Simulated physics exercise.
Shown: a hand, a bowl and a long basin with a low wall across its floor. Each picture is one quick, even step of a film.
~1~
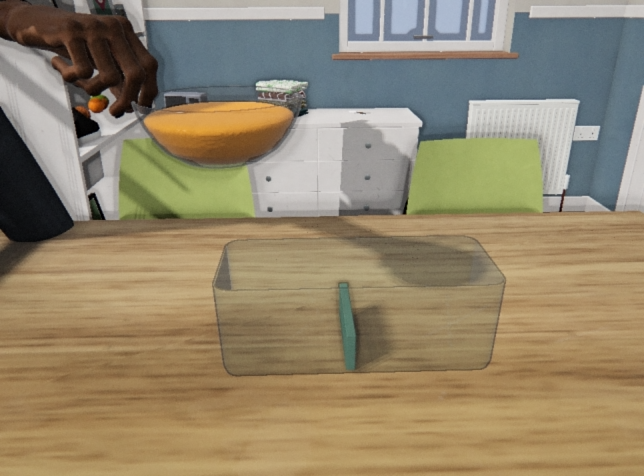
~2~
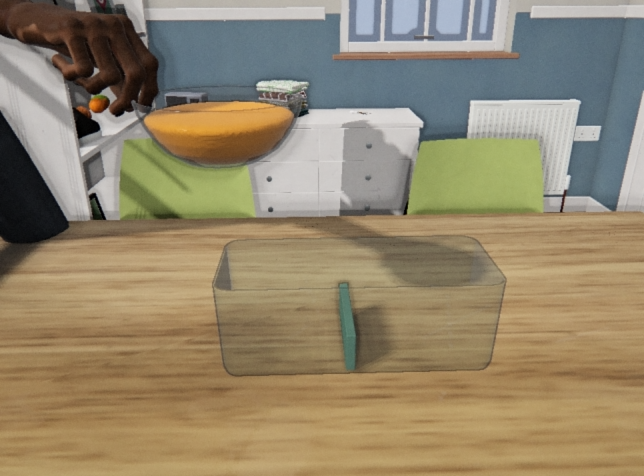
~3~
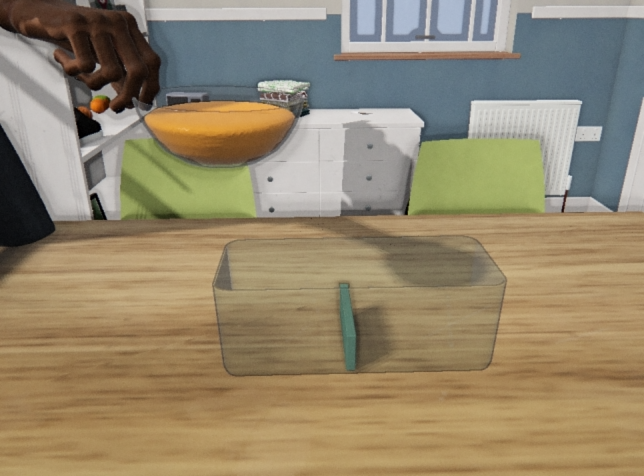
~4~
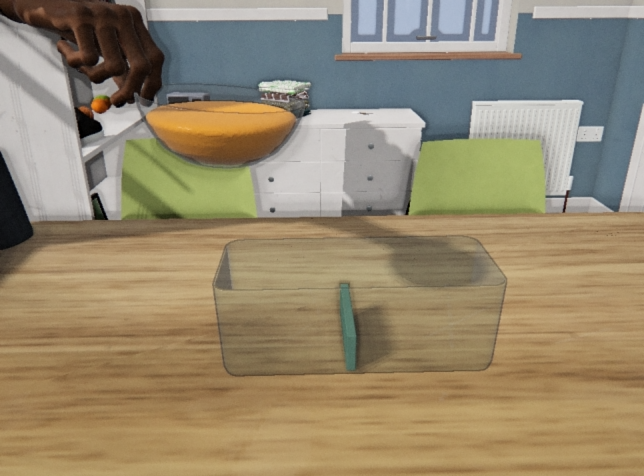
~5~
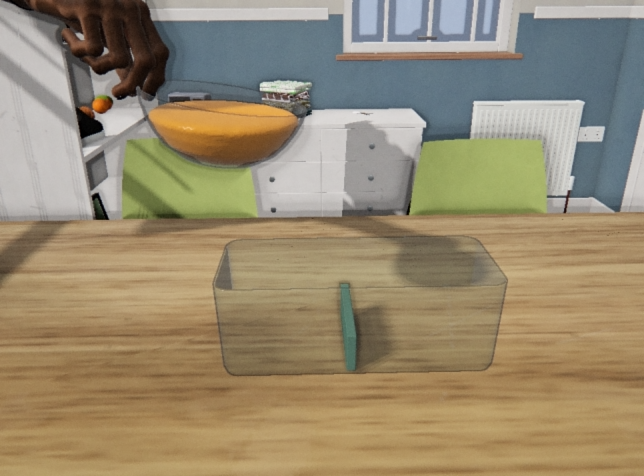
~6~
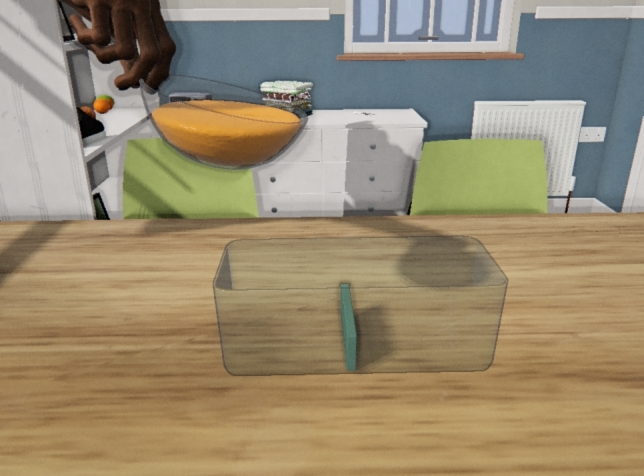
A dark hand held a clear bowl of orange juice above a wooden table and slowly tilted it a little to the right, while a see-through basin with a low green wall stayed still.
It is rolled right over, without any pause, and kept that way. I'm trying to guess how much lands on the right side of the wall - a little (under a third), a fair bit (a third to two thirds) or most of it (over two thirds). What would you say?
I would say a fair bit, a third to two thirds.
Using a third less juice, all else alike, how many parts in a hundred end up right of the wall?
I'd say roughly 35 percent.
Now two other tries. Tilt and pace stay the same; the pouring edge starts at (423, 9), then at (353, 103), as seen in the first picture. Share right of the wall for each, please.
Estimate, in order: 75 and 80 per cent.
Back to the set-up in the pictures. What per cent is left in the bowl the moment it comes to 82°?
15 in a hundred.
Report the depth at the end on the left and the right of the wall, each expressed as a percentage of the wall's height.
I'd say about 30 for the left and about 30 for the right.
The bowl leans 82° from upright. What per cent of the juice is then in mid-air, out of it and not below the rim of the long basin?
Some 55 per cent, I'd say.
A moment on, the bowl is tipped on its side and 17 per cent is still to pour, 4 is left of the wall and 23 right of it.
Next, the bowl is tipped right over and 0 per cent is still to pour, 46 is left of the wall and 50 right of it.
Then the bowl is tipped right over and 0 per cent is still to pour, 46 is left of the wall and 51 right of it.
Later the bowl is tipped right over and 0 per cent is still to pour, 46 is left of the wall and 51 right of it.
At rest 46 per cent lies left of the wall, 51 right of it and 3 outside.
